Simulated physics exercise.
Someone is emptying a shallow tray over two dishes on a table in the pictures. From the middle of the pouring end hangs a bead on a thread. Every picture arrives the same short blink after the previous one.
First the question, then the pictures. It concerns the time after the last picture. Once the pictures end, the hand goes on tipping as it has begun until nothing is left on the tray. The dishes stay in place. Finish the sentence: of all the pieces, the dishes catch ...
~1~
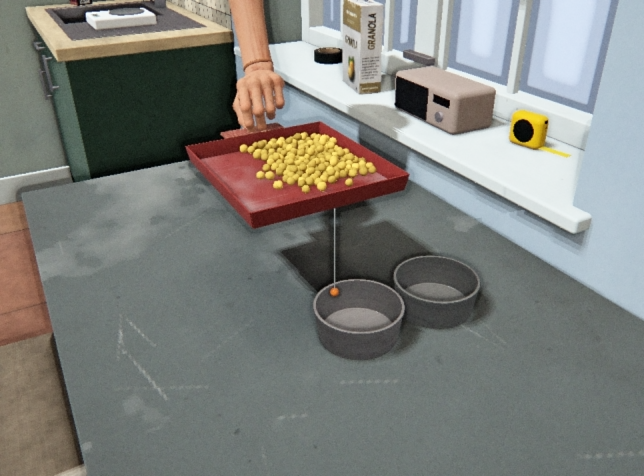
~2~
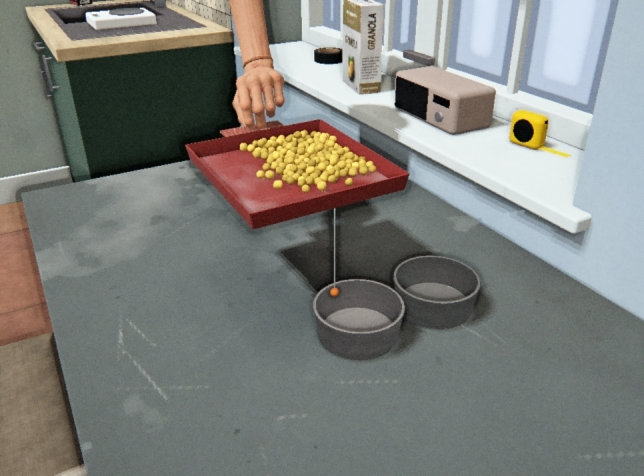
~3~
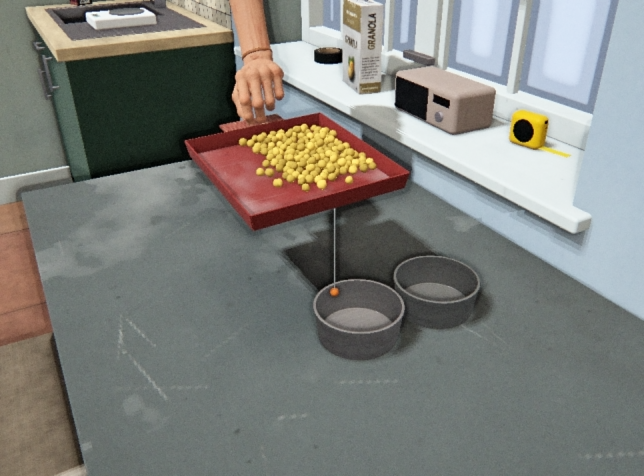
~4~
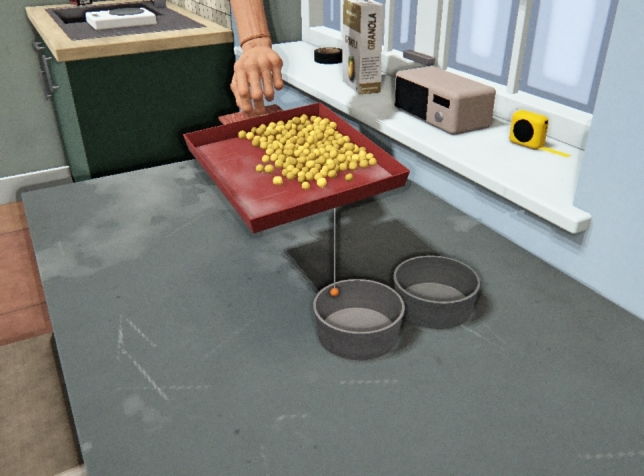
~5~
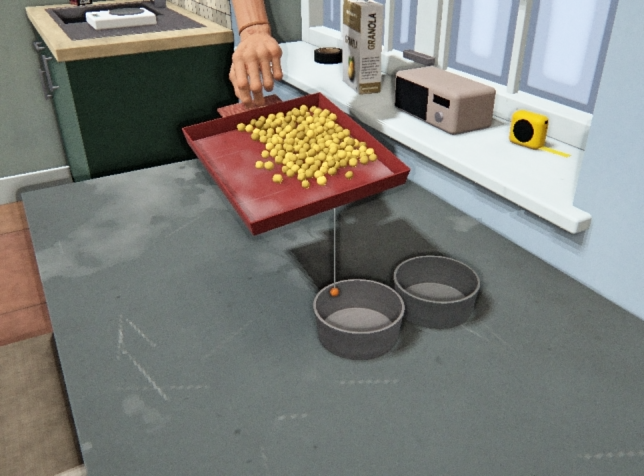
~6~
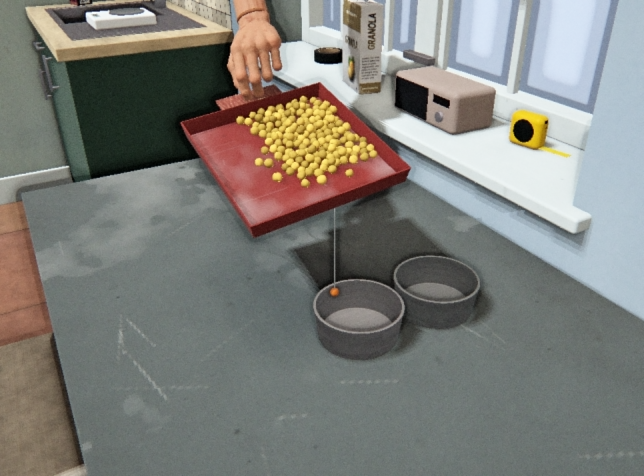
... fewer than half.
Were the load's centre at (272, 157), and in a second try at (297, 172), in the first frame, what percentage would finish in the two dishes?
The first start yields 0 per cent, the second 0 per cent.
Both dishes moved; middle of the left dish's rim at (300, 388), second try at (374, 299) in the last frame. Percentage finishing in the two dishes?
In the first position around 10 percent, in the second around 0 percent.
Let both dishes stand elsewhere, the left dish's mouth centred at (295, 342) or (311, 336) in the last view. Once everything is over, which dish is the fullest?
In the first try it's the leftmost dish, and in the second it's the leftmost dish.
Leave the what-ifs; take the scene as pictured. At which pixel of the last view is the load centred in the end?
Around (286, 374).
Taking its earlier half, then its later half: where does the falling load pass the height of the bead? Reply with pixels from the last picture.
I'd place the first part at (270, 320) and the rest at (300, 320).
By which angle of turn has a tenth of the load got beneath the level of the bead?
Roughly 105 degrees of tilt.
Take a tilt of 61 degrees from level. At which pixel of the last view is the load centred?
The middle of the pieces sits at roughly (294, 178).
Soon, tray tipped steeply; nearly all on the tray; a stray few outside both; a stray few in the air.
A while on, tray tipped past a quarter turn; most on the tray; a small part outside both; a small part in the air.
Towards the end, tray tipped past a quarter turn; a small part in the left dish; nearly all outside both.
Finally, tray tipped past a quarter turn; a small part in the left dish; none in the right dish; nearly all outside both.
